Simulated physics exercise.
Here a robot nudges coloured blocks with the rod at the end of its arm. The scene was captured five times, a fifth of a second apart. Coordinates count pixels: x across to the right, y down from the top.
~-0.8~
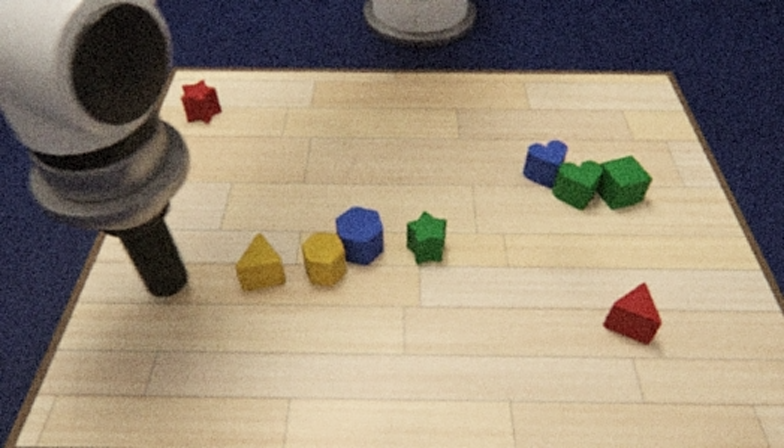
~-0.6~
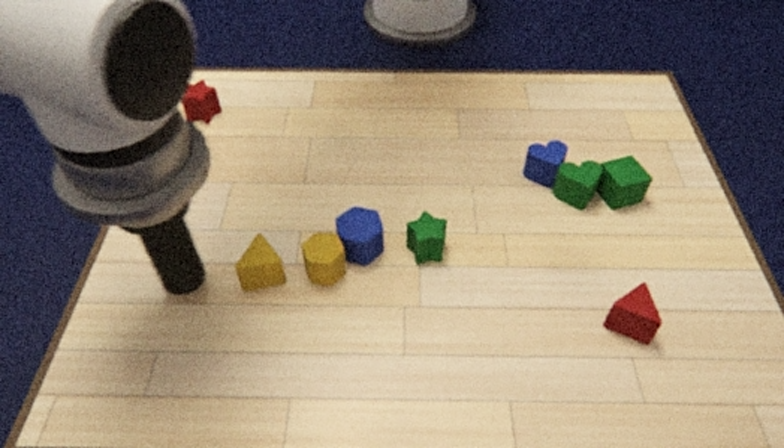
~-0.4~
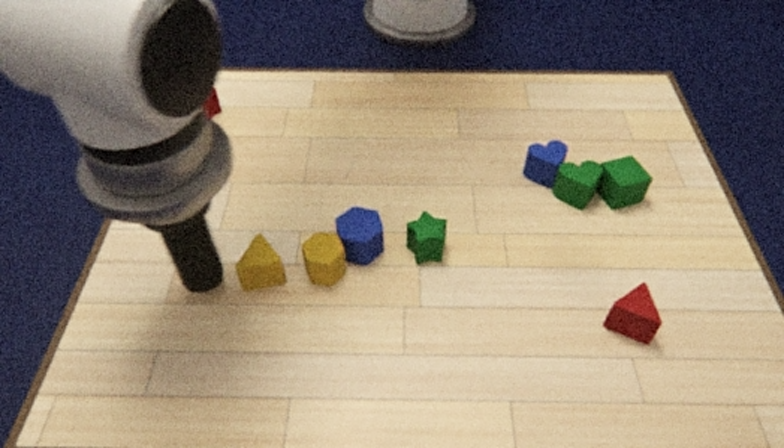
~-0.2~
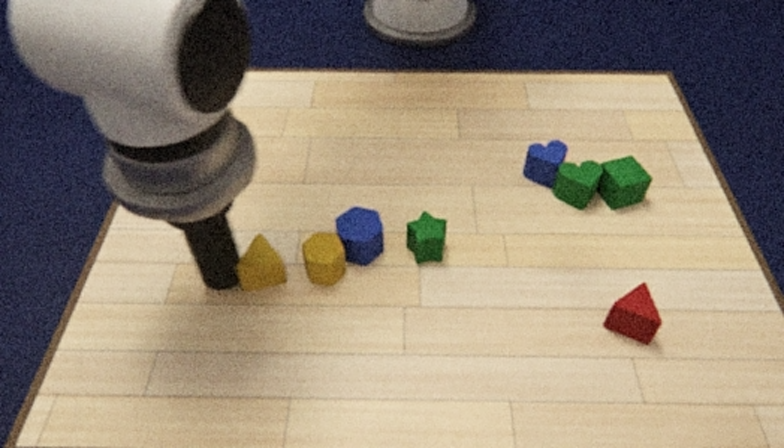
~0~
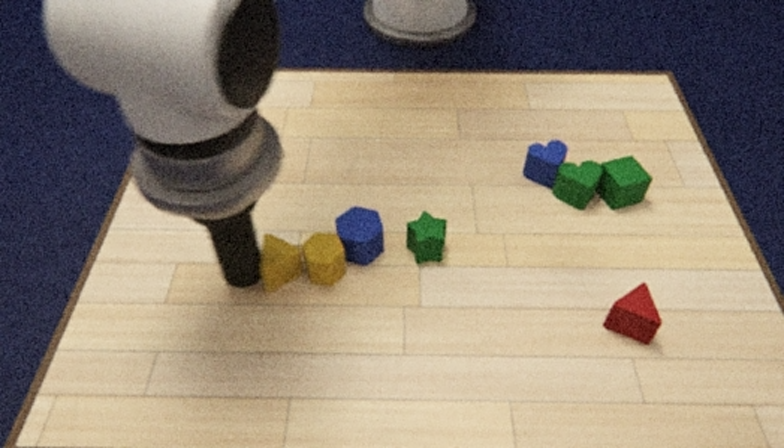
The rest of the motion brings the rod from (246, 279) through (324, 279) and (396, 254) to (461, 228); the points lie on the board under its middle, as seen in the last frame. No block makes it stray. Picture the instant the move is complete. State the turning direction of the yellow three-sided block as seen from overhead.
Looking down, it rotates anti-clockwise.
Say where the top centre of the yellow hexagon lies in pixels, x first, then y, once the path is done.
I'd guess (429, 253).
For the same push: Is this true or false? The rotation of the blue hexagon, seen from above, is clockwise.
The statement is false.
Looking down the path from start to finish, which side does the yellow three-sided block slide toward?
My prediction: Leftwards.
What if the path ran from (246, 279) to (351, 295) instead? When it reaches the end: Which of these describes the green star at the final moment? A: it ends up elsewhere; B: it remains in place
B.
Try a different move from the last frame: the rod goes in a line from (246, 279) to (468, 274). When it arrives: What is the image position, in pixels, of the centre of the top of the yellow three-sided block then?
I expect it at (348, 225).
What follows on the original path. One third of the way, rod (324, 271); yellow three-sided block (338, 228), turned 45° anticlockwise; yellow hexagon (367, 251), turned 30° clockwise; blue hexagon (382, 219), turned 45° anticlockwise.
Two thirds of the way, rod (396, 246); yellow three-sided block (350, 216), turned 100° anticlockwise; yellow hexagon (425, 253), turned 70° clockwise; blue hexagon (402, 199), turned 65° anticlockwise; green star (441, 225), turned 30° anticlockwise.
At the end, rod (462, 220); yellow three-sided block (350, 216), turned 100° anticlockwise; yellow hexagon (429, 253), turned 85° clockwise; blue hexagon (410, 190), turned 100° anticlockwise; green star (494, 222).
